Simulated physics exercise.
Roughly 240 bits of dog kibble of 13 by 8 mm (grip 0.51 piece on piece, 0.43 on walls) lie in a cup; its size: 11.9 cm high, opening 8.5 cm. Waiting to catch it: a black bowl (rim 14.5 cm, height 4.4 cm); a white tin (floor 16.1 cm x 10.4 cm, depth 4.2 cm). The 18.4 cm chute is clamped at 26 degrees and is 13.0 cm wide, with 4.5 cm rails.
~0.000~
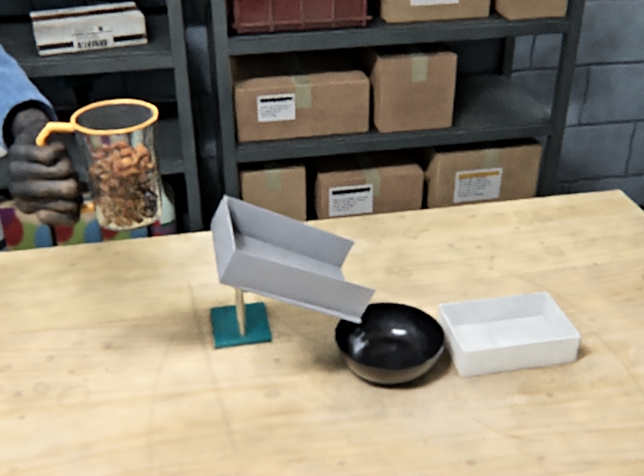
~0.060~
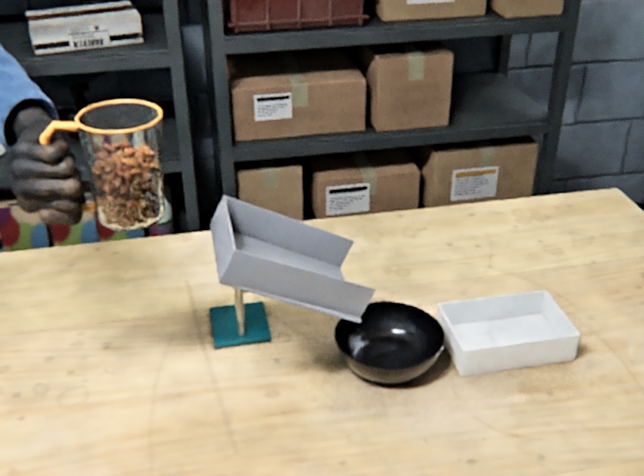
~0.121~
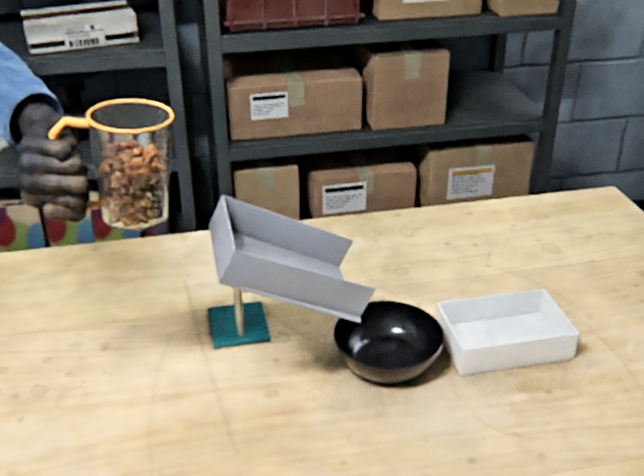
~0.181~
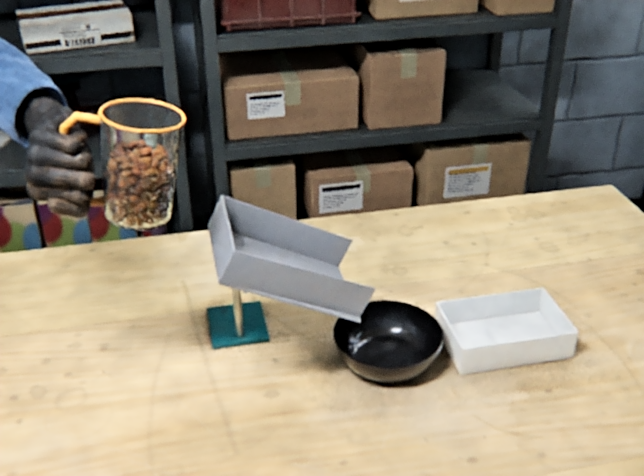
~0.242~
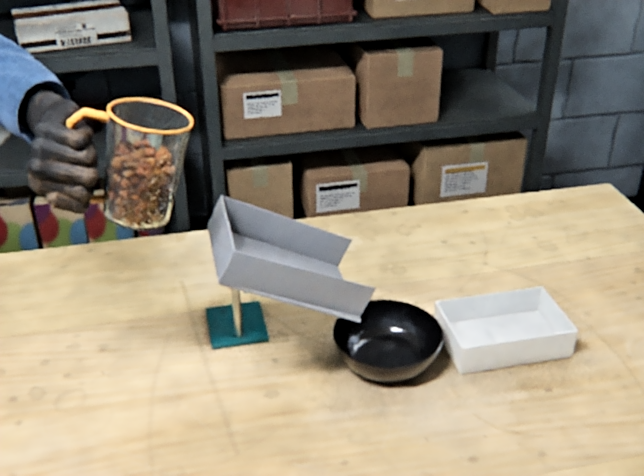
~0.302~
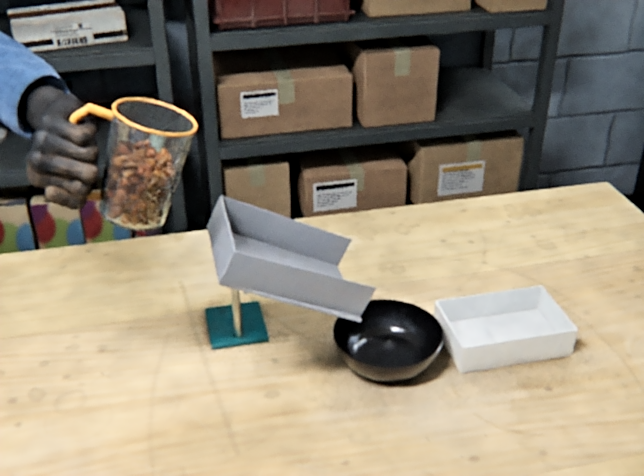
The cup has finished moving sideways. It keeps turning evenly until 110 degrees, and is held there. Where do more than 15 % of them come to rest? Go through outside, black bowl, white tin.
Outside over, black bowl under, white tin under.
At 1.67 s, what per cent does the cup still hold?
Some 70 per cent of the load.
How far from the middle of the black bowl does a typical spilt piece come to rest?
About 32 cm.
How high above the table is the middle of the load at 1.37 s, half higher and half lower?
Some 32 cm.
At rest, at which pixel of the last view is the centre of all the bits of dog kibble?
At about (151, 390).
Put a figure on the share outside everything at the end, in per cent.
Roughly 100 per cent.
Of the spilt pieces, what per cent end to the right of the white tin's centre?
About 0 per cent.
After 0.71 s, tilt 51 degrees; cup 100 %; middle of all pieces near (129, 180).
After 1.05 s, tilt 78 degrees; cup 100 %; middle of all pieces near (126, 175).
Then, at 1.37 s, tilt 103 degrees; cup 100 %; middle of all pieces near (131, 175).
Then, at 1.67 s, tilt 110 degrees; outside 5 %, slope 20 %, cup 70 %, in the air 5 %; middle of all pieces near (158, 212).
In the end, at 3.5 s, outside 100 %, white tin 0 %, slope 0 %, cup 0 %, black bowl 0 %.
